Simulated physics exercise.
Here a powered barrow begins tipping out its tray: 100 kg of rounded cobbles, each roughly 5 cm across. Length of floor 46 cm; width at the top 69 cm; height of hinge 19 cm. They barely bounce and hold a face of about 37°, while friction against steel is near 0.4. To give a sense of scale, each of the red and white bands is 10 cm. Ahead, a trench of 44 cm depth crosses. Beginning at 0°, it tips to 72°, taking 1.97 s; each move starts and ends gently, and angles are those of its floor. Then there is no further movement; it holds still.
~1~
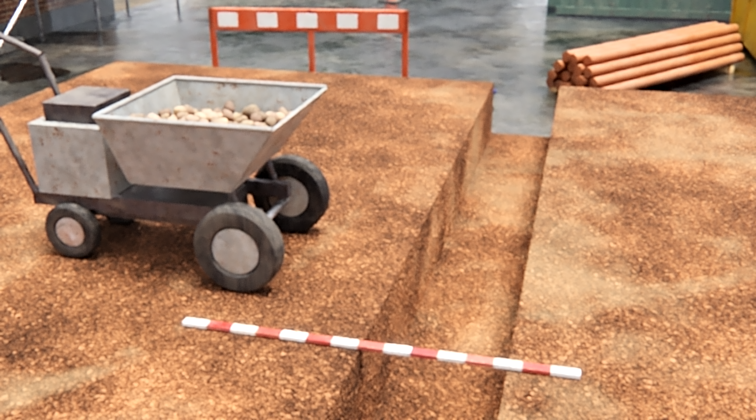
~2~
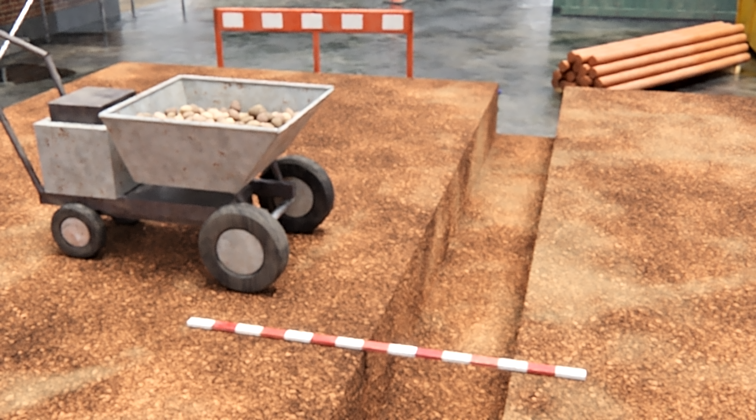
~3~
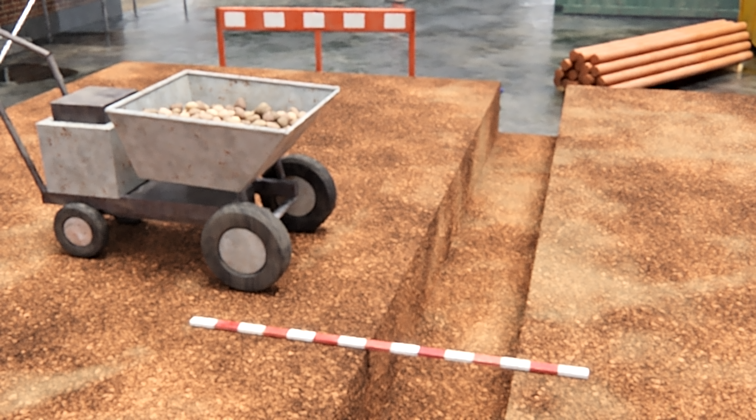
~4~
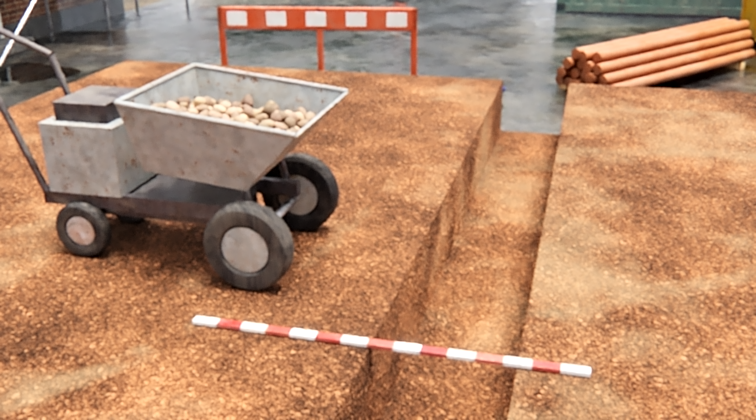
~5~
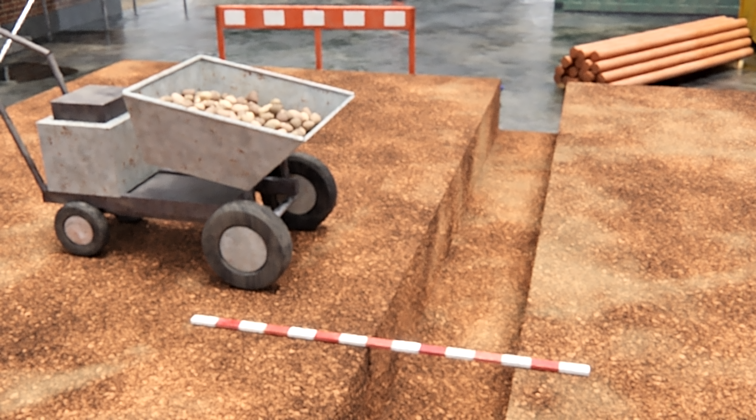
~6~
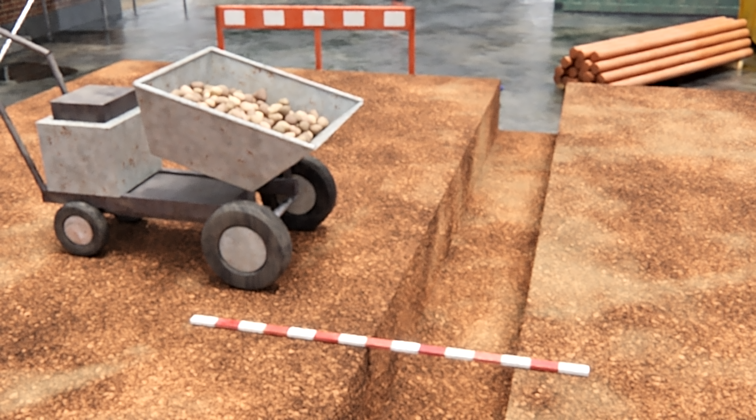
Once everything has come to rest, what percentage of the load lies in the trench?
100 %.
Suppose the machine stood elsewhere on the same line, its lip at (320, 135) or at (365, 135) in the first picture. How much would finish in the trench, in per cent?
About 100 per cent first, then about 85 per cent.
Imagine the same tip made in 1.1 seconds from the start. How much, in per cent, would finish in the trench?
Trench share: Approx. 100%.
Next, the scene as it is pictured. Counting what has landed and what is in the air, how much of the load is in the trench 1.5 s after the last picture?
I'd put it near 55 per cent.
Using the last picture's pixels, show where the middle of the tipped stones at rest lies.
Centre estimate: Around (465, 352).
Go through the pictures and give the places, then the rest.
In the first frame, the tray is at 0°, its lip at (272, 130); the top of the load is at (226, 115).
In the second frame, lip at (279, 132), floor tilted 1°, highest stones at (232, 115).
In the third frame, the tray is at 3°, its lip at (286, 133); the top of the load is at (215, 112).
In the fourth frame, the tray is at 6°, its lip at (296, 136); the top of the load is at (209, 106).
In the fifth frame, lip at (304, 141), floor tilted 11°, highest stones at (196, 100).
In the sixth frame, lip at (314, 149), floor tilted 16°, highest stones at (205, 94).
Then, 0.9 s after the last picture the floor is at 61°, 100 % in the tray; the foremost stones are at (391, 206).
Then, 1.5 s after the last picture the floor is at 72°, 45 % in the tray, 54 % in the trench; the foremost stones are at (517, 368).
Then, 1.8 s after the last picture the floor is at 72°, 19 % in the tray, 1 % short of the trench, 80 % in the trench; the foremost stones are at (521, 353).
Then, 3.8 s after the last picture the floor is at 72°, 0 % in the tray, 100 % in the trench; the foremost stones are at (520, 354).
